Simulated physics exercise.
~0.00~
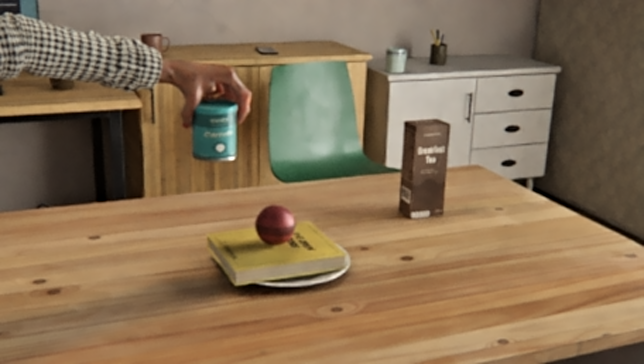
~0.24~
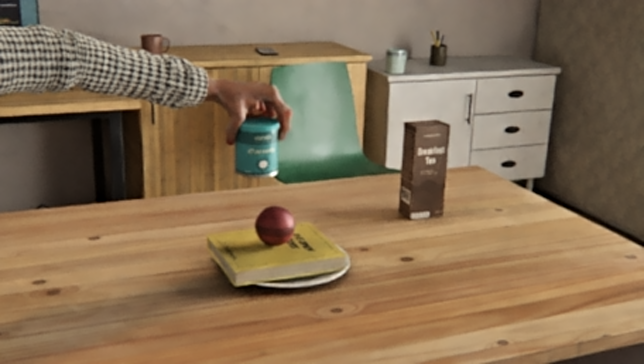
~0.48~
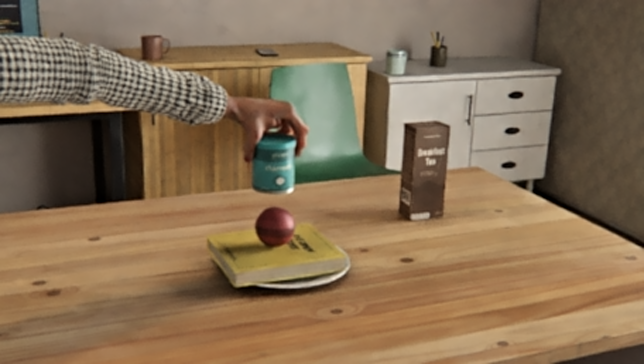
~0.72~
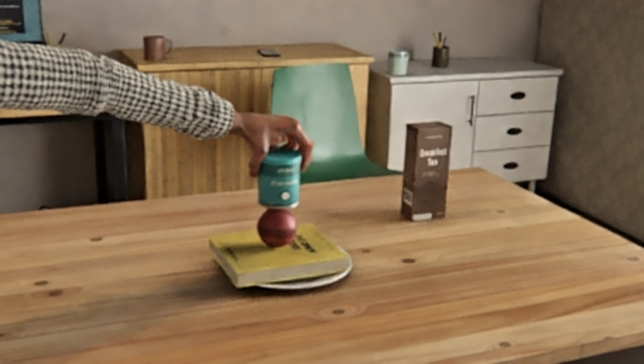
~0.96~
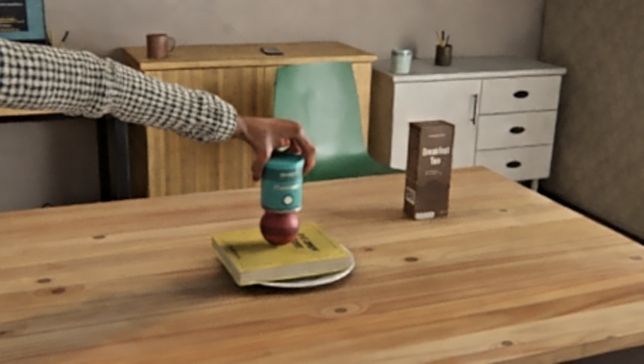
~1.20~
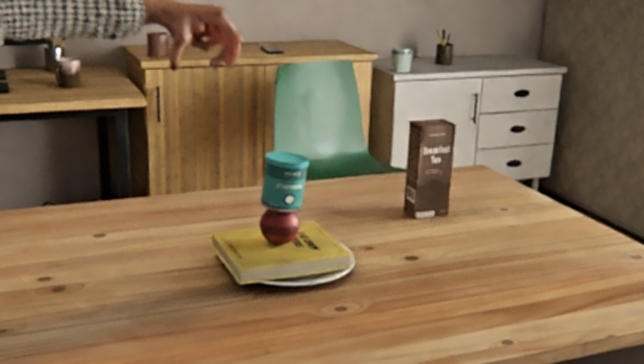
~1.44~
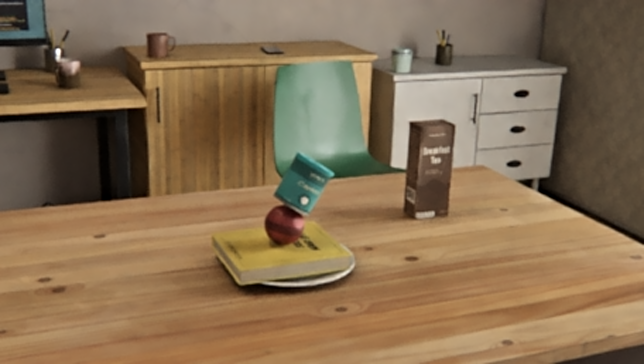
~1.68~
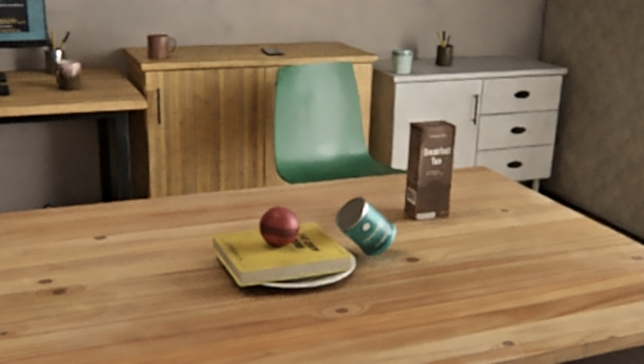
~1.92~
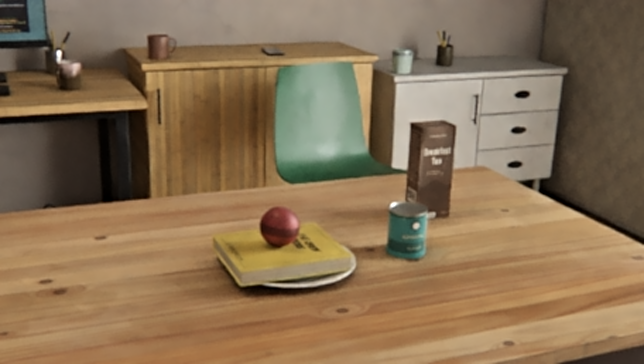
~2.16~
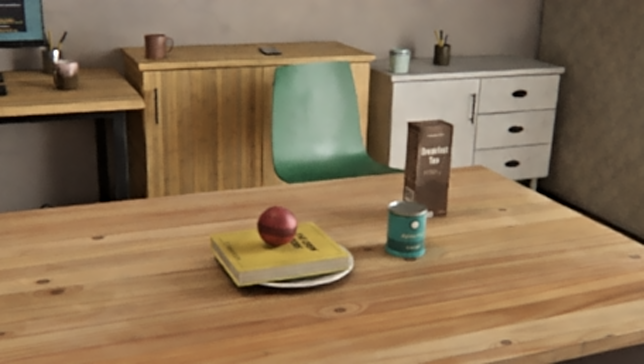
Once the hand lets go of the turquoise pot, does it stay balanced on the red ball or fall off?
It falls off. The pot tips to the right, drops from the ball and ends up on the table near the brown carton.
